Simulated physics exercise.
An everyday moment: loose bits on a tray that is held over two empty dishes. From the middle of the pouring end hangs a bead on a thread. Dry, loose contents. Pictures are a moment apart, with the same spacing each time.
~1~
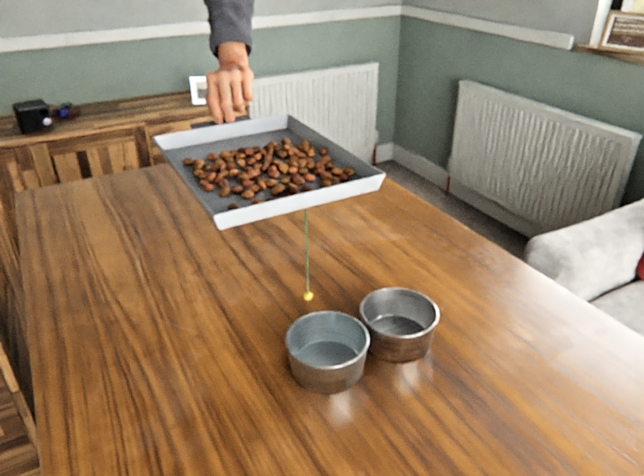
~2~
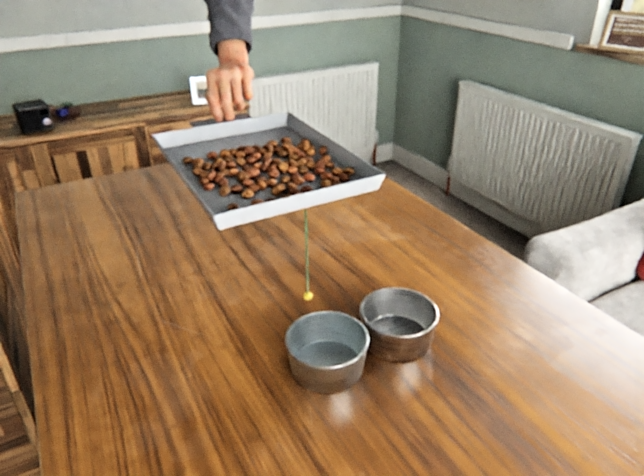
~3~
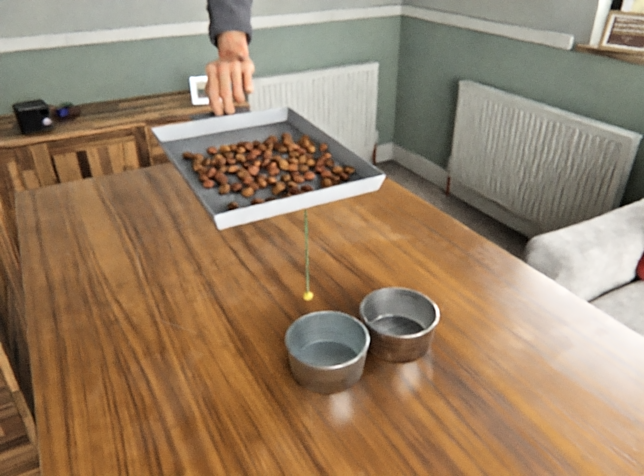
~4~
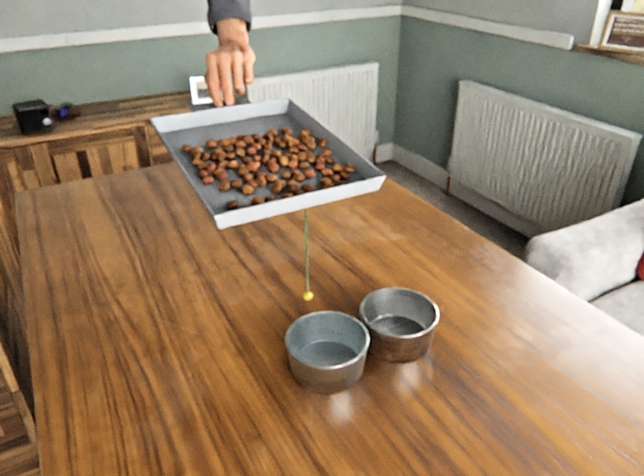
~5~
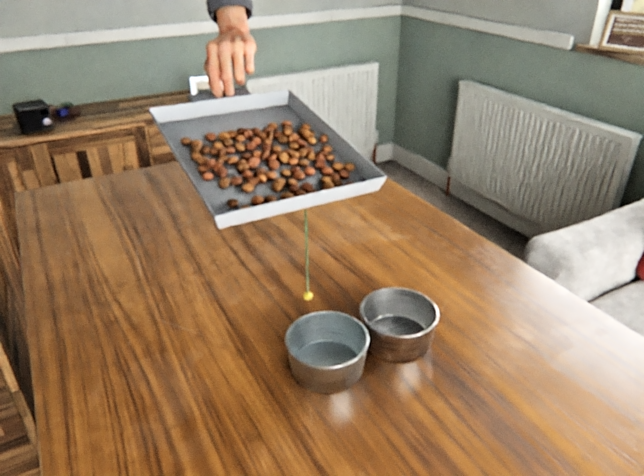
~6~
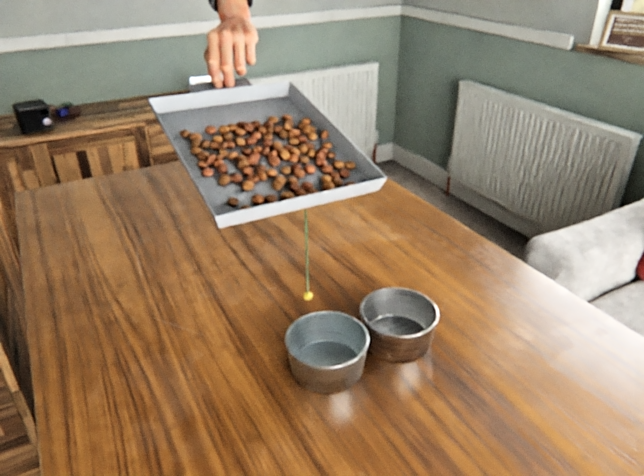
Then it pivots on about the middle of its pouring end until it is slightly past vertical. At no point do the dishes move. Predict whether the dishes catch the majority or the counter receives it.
The dishes catch the majority.
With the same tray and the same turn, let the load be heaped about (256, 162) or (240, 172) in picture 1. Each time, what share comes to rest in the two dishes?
Try 1: 80 %; try 2: 70 %.
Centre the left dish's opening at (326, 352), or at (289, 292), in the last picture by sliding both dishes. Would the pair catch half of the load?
Well, in excess of half at the first spot and not up to half at the second.
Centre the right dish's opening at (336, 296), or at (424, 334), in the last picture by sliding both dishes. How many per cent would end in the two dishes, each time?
Trial 1 0%, trial 2 20%.
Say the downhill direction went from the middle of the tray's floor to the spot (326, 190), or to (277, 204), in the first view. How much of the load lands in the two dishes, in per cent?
Lab note: Try one about 60 %, try two about 40 %.
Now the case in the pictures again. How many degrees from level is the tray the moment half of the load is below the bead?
The angle is around 100°.
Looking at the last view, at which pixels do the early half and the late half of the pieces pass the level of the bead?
Roughly at (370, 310) first, and then at (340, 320).
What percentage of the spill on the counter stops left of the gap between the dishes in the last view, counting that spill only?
That's roughly 70 per cent of the pieces.
Soon after the last picture, tray tipped steeply; all on the tray.
A little later, tray tipped right over; about a quarter on the tray; a small part in the left dish; a small part in the right dish; a stray few outside both; about half in the air.
Later still, tray tipped past a quarter turn; about a third in the left dish; about a third in the right dish; about a quarter outside both.
At rest, tray tipped past a quarter turn; about a third in the left dish; about a third in the right dish; about a quarter outside both.
